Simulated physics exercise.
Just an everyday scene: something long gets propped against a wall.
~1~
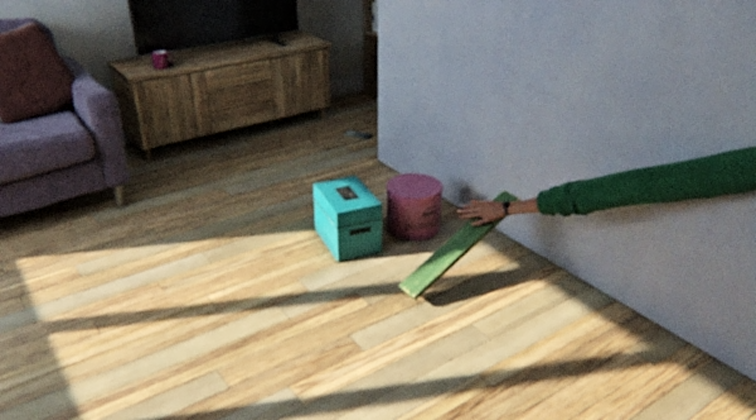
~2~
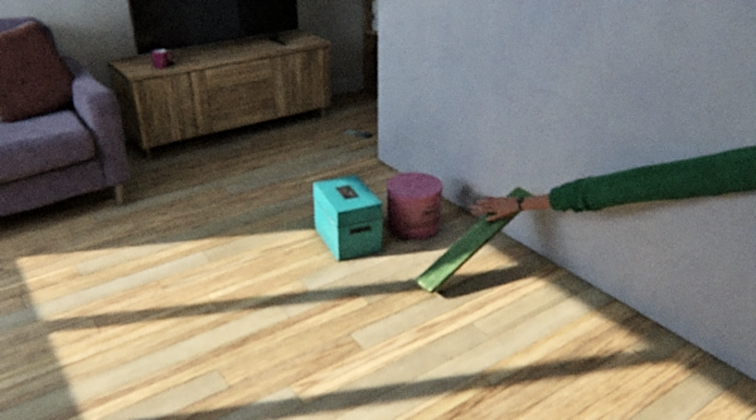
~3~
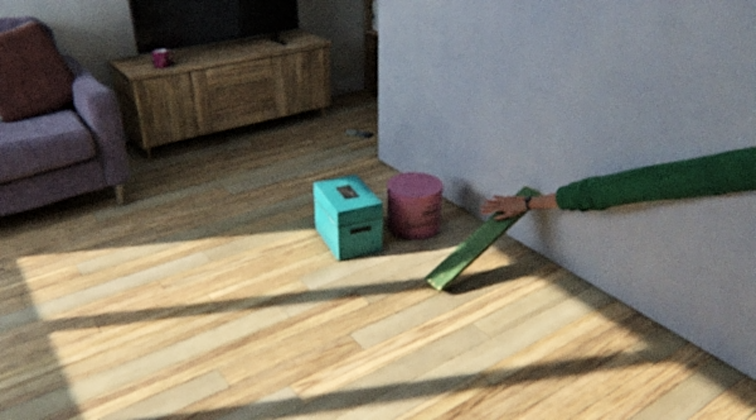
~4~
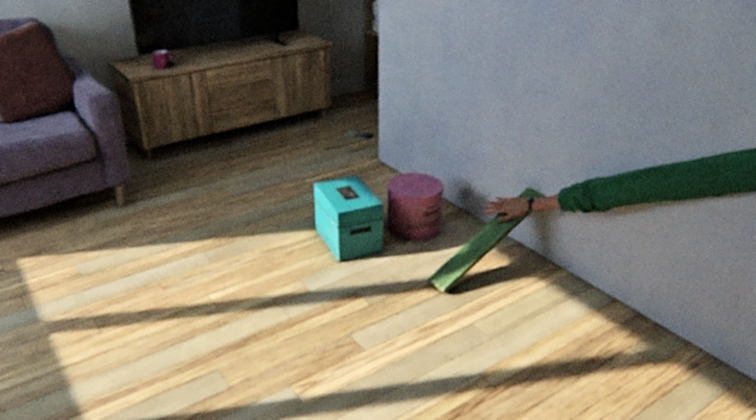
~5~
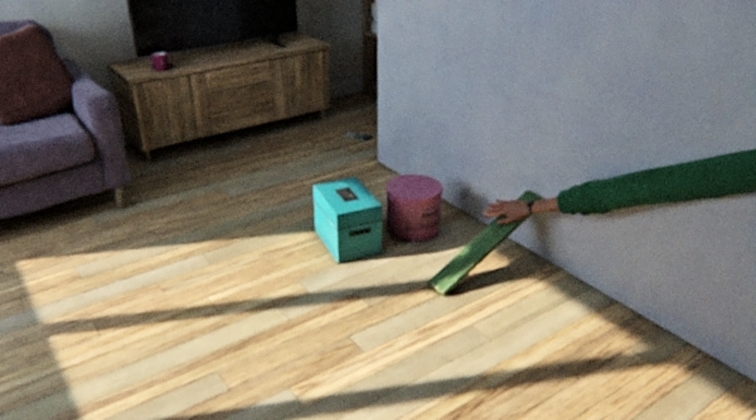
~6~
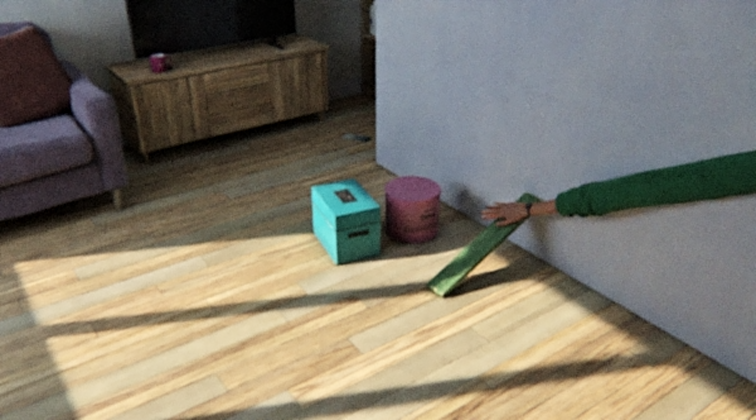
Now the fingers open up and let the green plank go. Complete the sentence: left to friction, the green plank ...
It skids away.
Then, 0.30 s later than the last frame, green plank sunk by 21° near (479, 267).
Then, 0.40 s later than the last frame, green plank sunk by 24° near (479, 266).
Then, 0.70 s later than the last frame, green plank sunk by 26° near (478, 272).
When it is over, moved from the start, green plank; the other 2 as before. End places, in pixels of the last picture, green plank near (479, 272). The plank slips out.
